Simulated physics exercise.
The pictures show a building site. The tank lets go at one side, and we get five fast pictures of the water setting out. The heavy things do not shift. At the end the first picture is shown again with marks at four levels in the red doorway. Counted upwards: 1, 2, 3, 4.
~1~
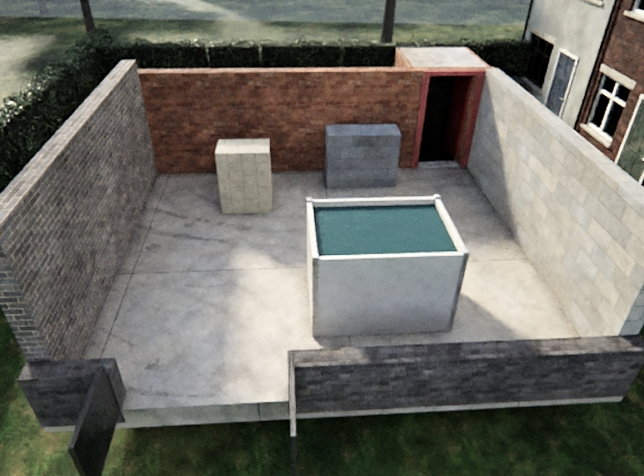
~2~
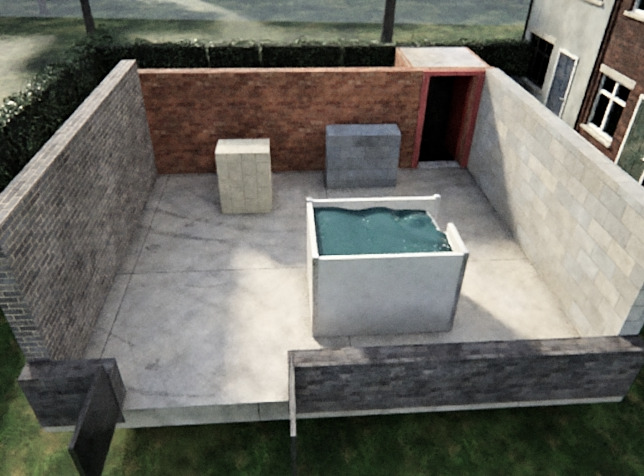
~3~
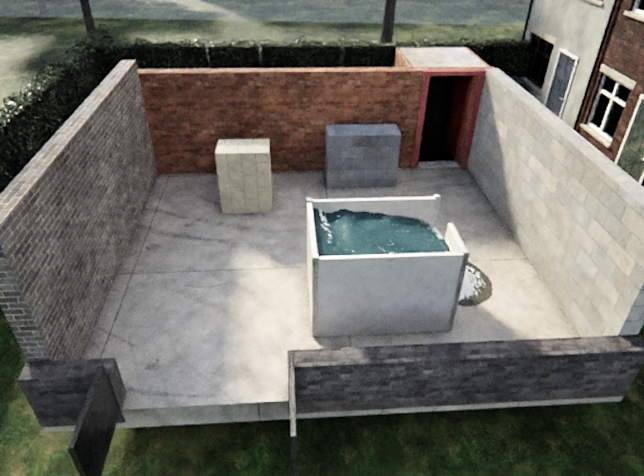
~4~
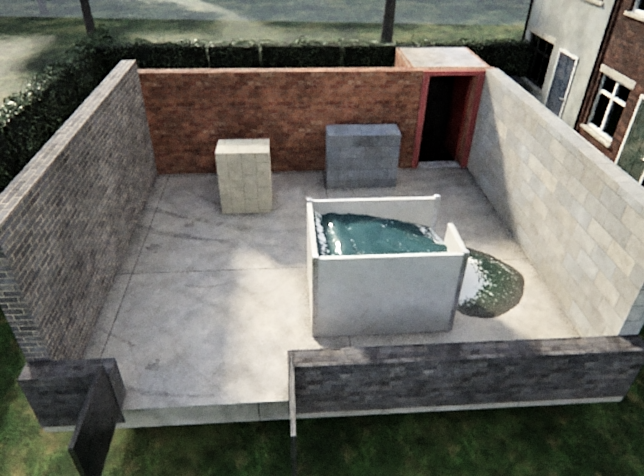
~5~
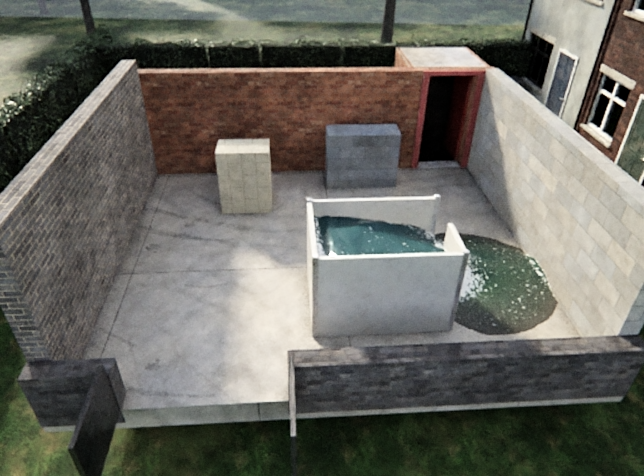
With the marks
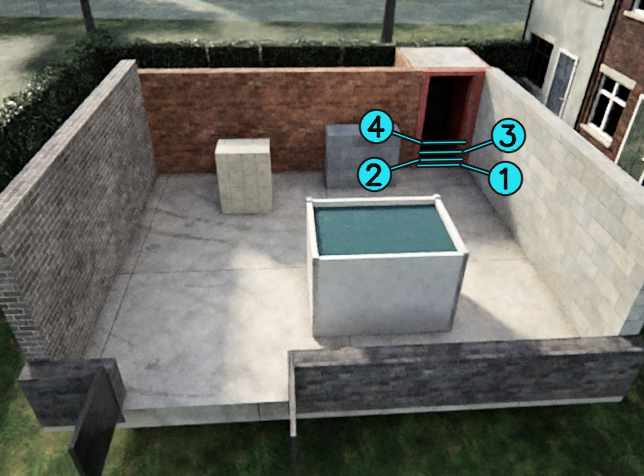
A walled yard held a pale tank full of still green water, until the surface began sloshing and water poured out of its right side, spreading across the concrete in a widening, foamy puddle.
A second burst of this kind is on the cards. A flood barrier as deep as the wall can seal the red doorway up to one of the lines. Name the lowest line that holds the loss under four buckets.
The answer is line 3.
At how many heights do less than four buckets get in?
Two.
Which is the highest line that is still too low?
2.
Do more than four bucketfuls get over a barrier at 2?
Yes, that goes wrong.
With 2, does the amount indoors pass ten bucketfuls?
Yes, clearly.
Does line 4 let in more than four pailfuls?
No, that is safe.
On the marked copy, 1 at (439, 165); 2 at (440, 159); 3 at (441, 152); 4 at (443, 142); from the bottom up 1, 2, 3, 4.
For line 1, dozens of bucketfuls pour in.
For line 2, some 15 bucketfuls get in.
For line 3, a bucket or two gets in.
For line 4, nothing gets over.
